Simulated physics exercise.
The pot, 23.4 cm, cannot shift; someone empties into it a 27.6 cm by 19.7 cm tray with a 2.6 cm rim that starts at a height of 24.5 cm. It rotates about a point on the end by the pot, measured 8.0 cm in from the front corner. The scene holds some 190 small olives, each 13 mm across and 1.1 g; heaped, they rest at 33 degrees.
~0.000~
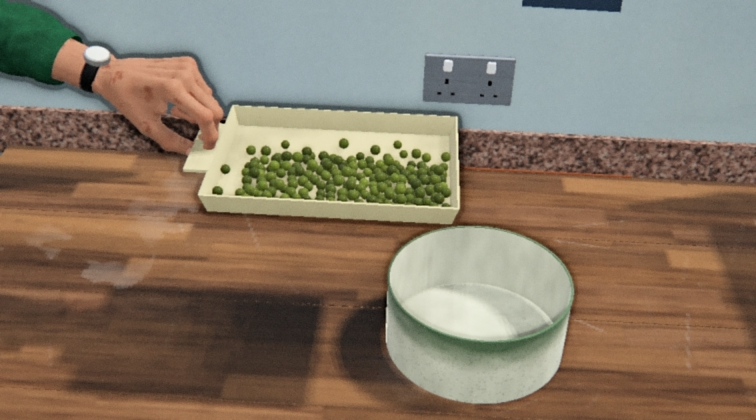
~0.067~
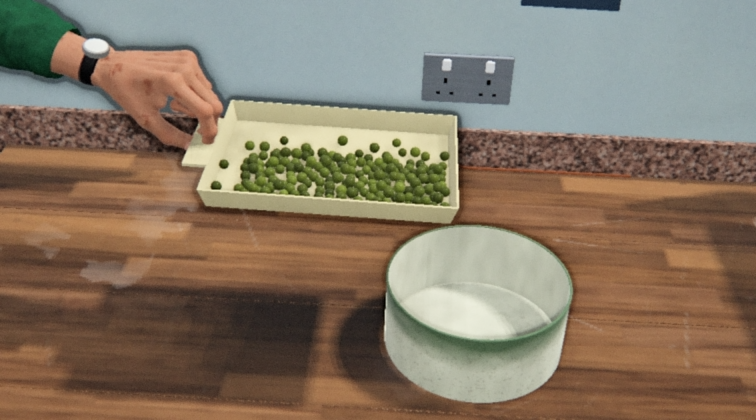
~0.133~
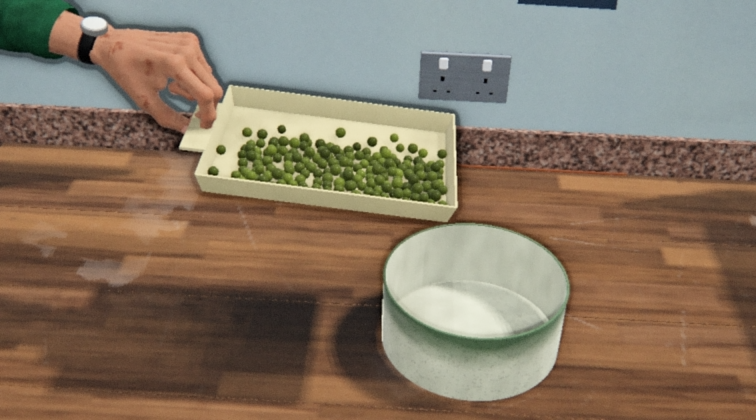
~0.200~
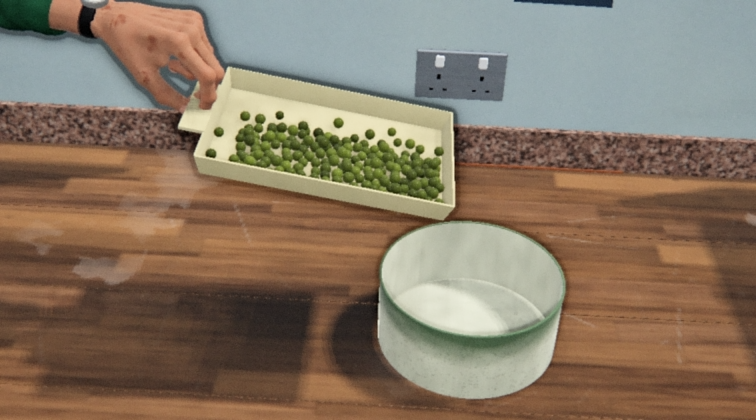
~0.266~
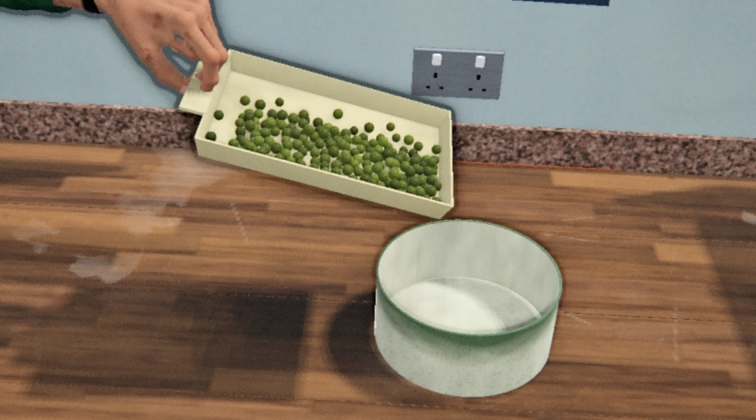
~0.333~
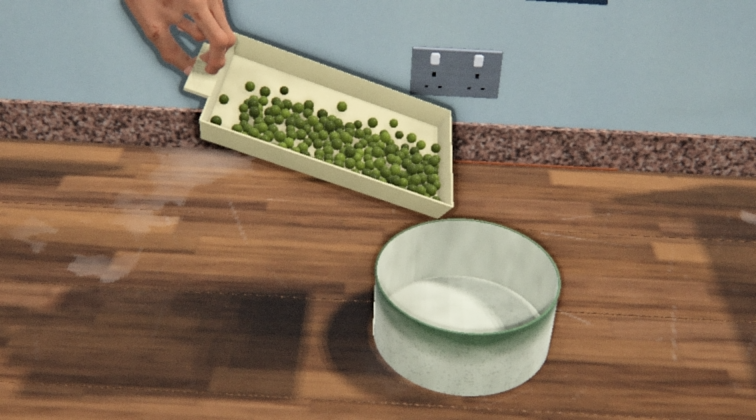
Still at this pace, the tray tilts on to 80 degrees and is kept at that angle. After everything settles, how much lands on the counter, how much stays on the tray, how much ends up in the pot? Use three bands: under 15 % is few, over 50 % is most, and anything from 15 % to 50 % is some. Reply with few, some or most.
Counter: Few, tray: Some, pot: Most.
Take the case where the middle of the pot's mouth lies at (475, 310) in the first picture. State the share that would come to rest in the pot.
I'd put it at around 60 per cent.
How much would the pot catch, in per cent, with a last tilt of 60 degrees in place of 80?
Pot share: About 10 per cent.
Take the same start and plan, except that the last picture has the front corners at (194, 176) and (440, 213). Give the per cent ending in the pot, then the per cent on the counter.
That works out as pot 40 and counter 50.
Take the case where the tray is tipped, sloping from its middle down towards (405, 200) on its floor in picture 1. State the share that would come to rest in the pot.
My best guess is some 70 per cent.
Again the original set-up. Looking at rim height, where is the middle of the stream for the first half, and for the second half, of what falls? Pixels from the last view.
Around (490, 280), then around (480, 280).
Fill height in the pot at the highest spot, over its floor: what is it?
It reaches roughly 2.5 cm.
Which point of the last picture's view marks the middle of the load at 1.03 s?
The middle of the load should be near (431, 148) then.
Then, at 0.75 s, tilt 48 degrees; the tray holds 100 %, the pot 0 %.
Then, at 1.03 s, tilt 68 degrees; the tray holds 95 %, the pot 0 %.
After 1.42 s, tilt 80 degrees; the tray holds 90 %, the pot 10 %.
In the end, at 2.9 s, counter 5 %, tray 25 %, pot 70 %.
